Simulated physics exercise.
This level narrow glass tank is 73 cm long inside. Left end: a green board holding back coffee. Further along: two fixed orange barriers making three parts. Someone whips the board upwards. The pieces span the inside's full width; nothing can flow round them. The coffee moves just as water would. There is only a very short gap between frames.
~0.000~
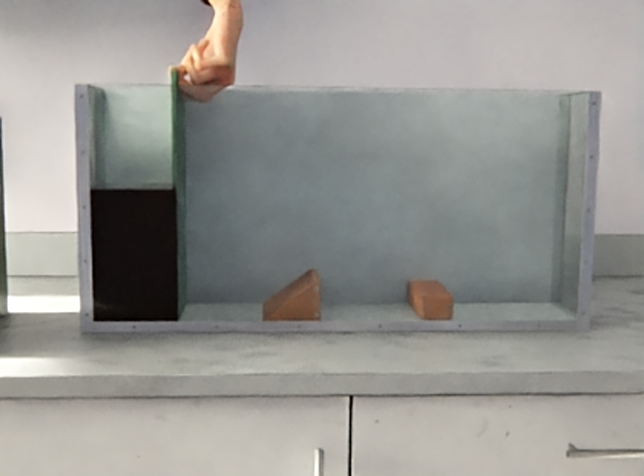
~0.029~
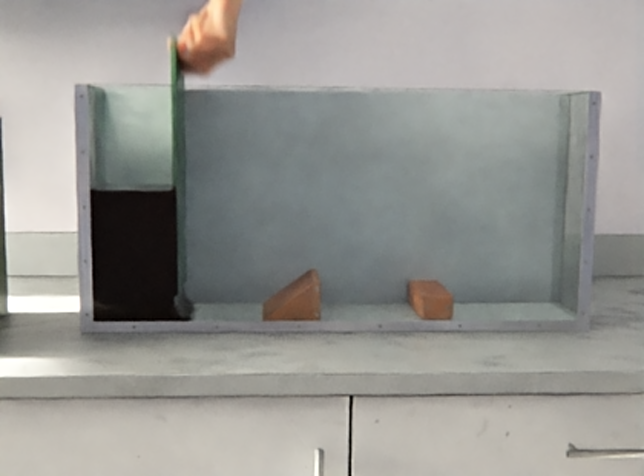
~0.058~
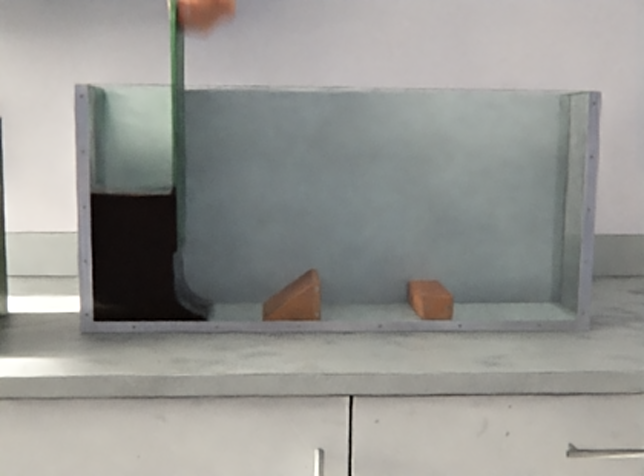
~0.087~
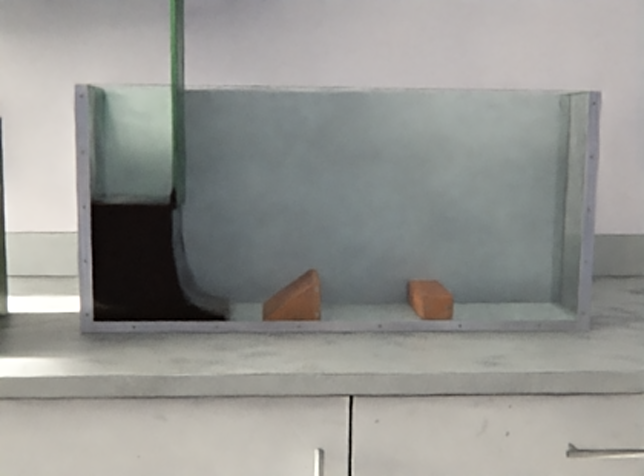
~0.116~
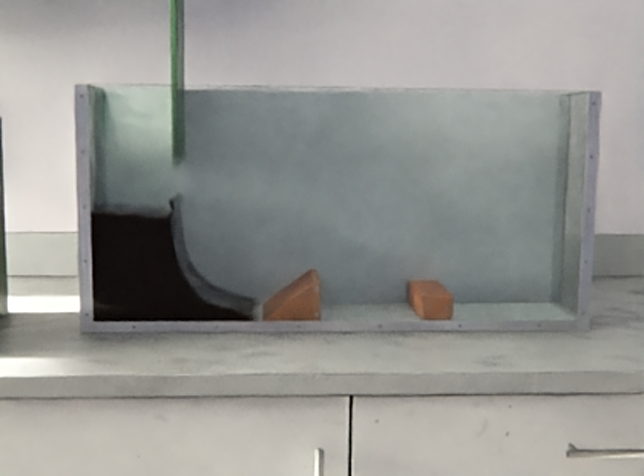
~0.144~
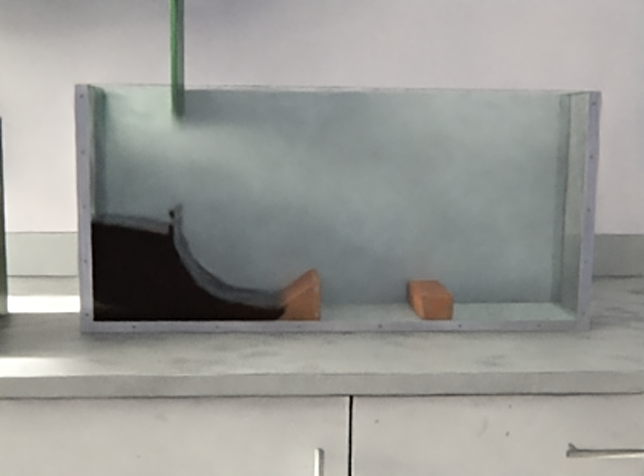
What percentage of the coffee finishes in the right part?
About 26 per cent.
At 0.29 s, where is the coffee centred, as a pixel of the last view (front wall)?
The balance point lies roughly at pixel (220, 289).
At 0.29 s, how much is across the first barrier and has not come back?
Near 18 in a hundred.
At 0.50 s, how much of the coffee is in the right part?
Roughly 22 percent.
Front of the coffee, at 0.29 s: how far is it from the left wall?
By then it's made it to close to 46 cm from the left end.
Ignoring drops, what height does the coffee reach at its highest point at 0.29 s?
Roughly 14.0 cm up.
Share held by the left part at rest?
Something like 50 in a hundred, I'd say.
After 0.29 s 17 per cent is beyond the first barrier and 0 beyond the second.
After 0.50 s 42 per cent is beyond the first barrier and 22 beyond the second.
After 0.89 s 49 per cent is beyond the first barrier and 29 beyond the second.
In the end the left part holds 49, the middle 26 and the right 25 per cent.
